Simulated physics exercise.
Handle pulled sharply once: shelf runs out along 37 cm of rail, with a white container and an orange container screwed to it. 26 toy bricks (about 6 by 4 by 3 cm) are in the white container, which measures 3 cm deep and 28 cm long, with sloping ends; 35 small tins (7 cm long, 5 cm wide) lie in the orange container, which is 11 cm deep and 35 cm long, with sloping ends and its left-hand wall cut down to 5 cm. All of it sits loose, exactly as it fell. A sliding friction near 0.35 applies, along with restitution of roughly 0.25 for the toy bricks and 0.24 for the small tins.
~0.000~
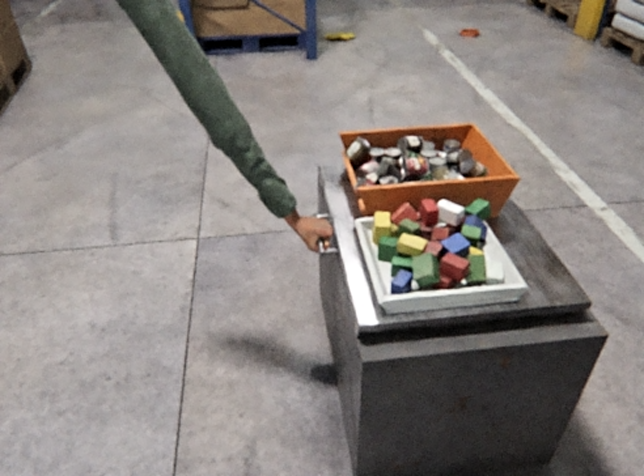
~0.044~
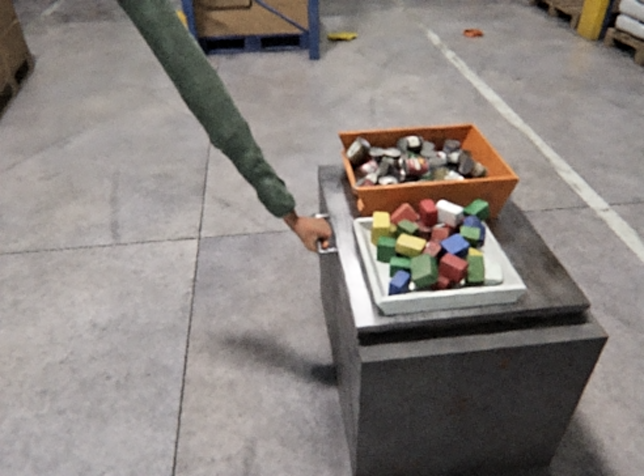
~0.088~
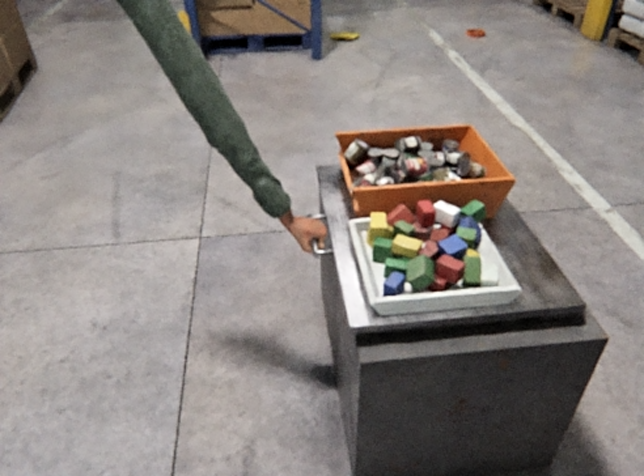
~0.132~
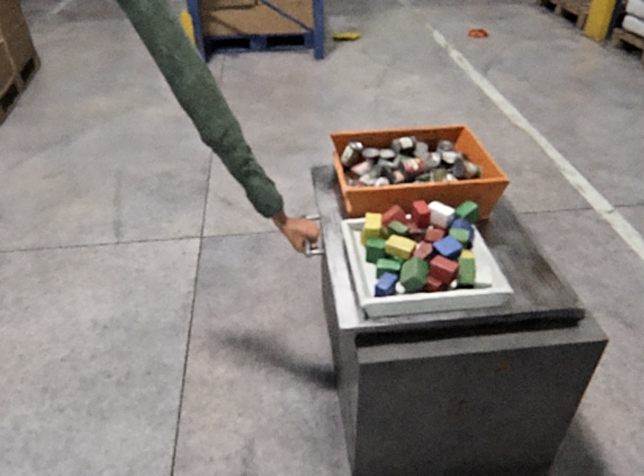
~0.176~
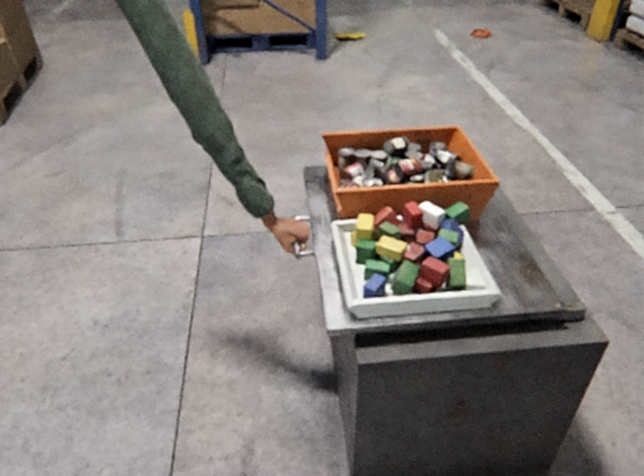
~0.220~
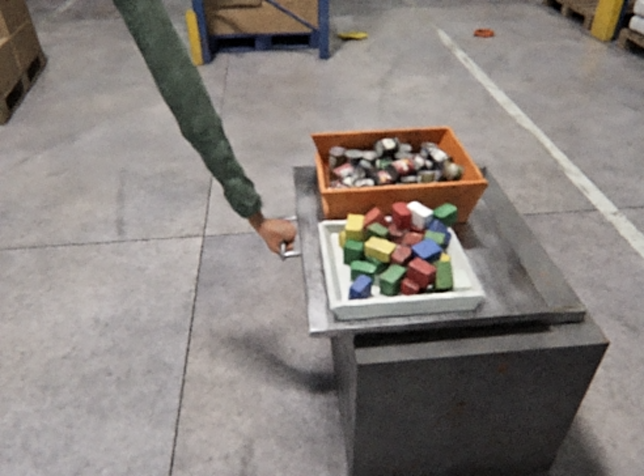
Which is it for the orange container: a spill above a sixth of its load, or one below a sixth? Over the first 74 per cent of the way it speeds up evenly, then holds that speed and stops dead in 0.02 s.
Below a sixth.
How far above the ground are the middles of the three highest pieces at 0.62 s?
72 cm.
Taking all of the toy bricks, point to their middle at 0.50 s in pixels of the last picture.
Centre approx. (266, 261).
After 0.43 s, the runners reach their end.
After 0.50 s, the white container is down by 1 of 26 and the orange container has all 35.
After 0.62 s, the white container is down by 3 of 26 and the orange container has all 35.
After 0.84 s, the white container is down by 6 of 26 and the orange container has all 35.
When it is over (at 1.28 s), the white container is down by 6 of 26 and the orange container has all 35. Asked share, 0 of 35, 0 per cent.
